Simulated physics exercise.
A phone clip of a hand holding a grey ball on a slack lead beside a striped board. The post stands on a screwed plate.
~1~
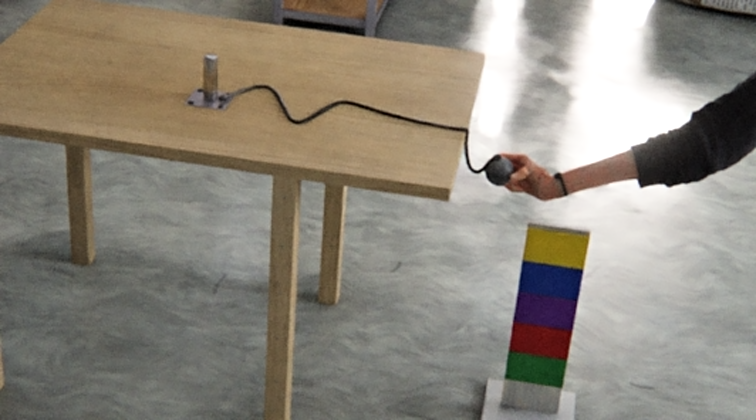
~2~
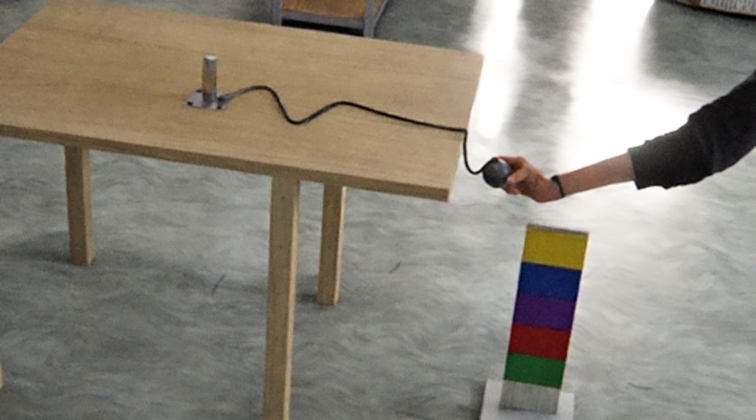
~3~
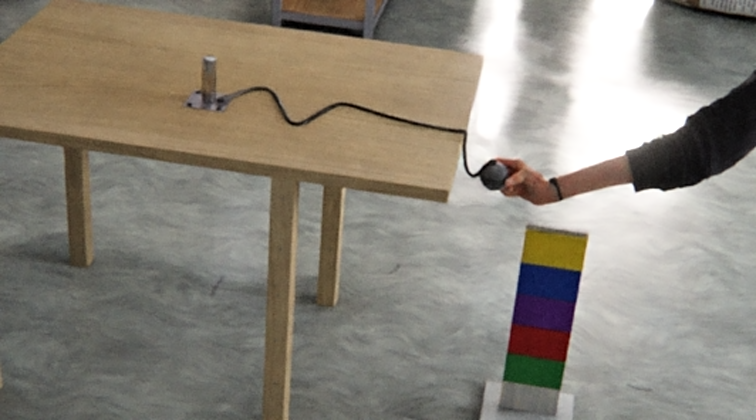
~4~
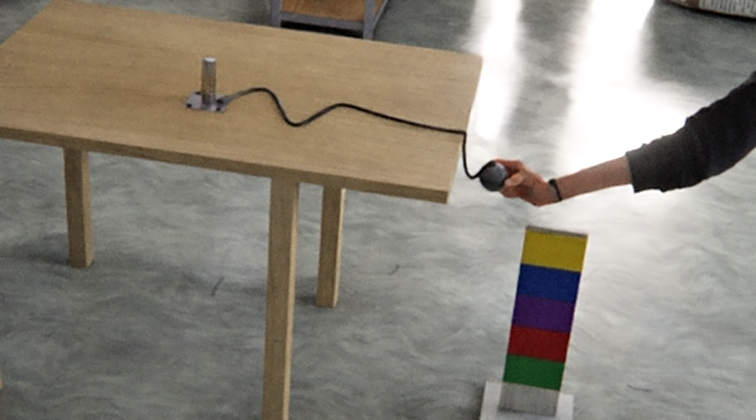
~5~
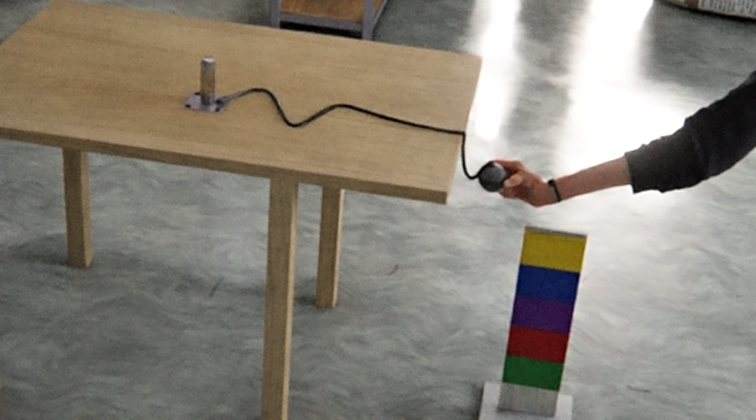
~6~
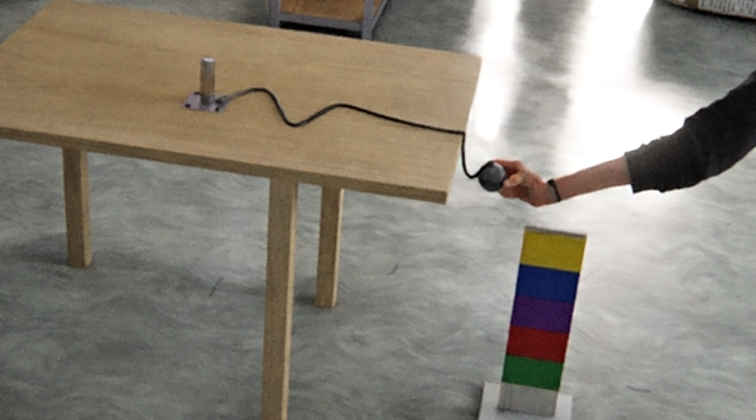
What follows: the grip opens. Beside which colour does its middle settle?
At purple.
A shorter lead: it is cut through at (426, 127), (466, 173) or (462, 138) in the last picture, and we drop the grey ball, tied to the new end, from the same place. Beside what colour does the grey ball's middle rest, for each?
One after the other, above them all; blue; yellow.
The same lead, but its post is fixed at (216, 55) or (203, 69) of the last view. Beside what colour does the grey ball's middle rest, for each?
One after the other, blue; blue.
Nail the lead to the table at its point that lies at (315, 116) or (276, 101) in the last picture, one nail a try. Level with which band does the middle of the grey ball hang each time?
It would be yellow; blue.
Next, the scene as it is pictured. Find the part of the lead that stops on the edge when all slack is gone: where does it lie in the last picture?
That spot is around (369, 112).
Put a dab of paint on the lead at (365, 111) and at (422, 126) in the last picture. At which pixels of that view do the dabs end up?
Near (461, 133) and (458, 189).
Early on, ball near (469, 299); level with purple.
Midway, ball near (424, 294); level with purple.
Near the end, ball near (451, 301); level with purple.
Finally, ball near (445, 301); level with purple. Its centre hangs level with the purple band.
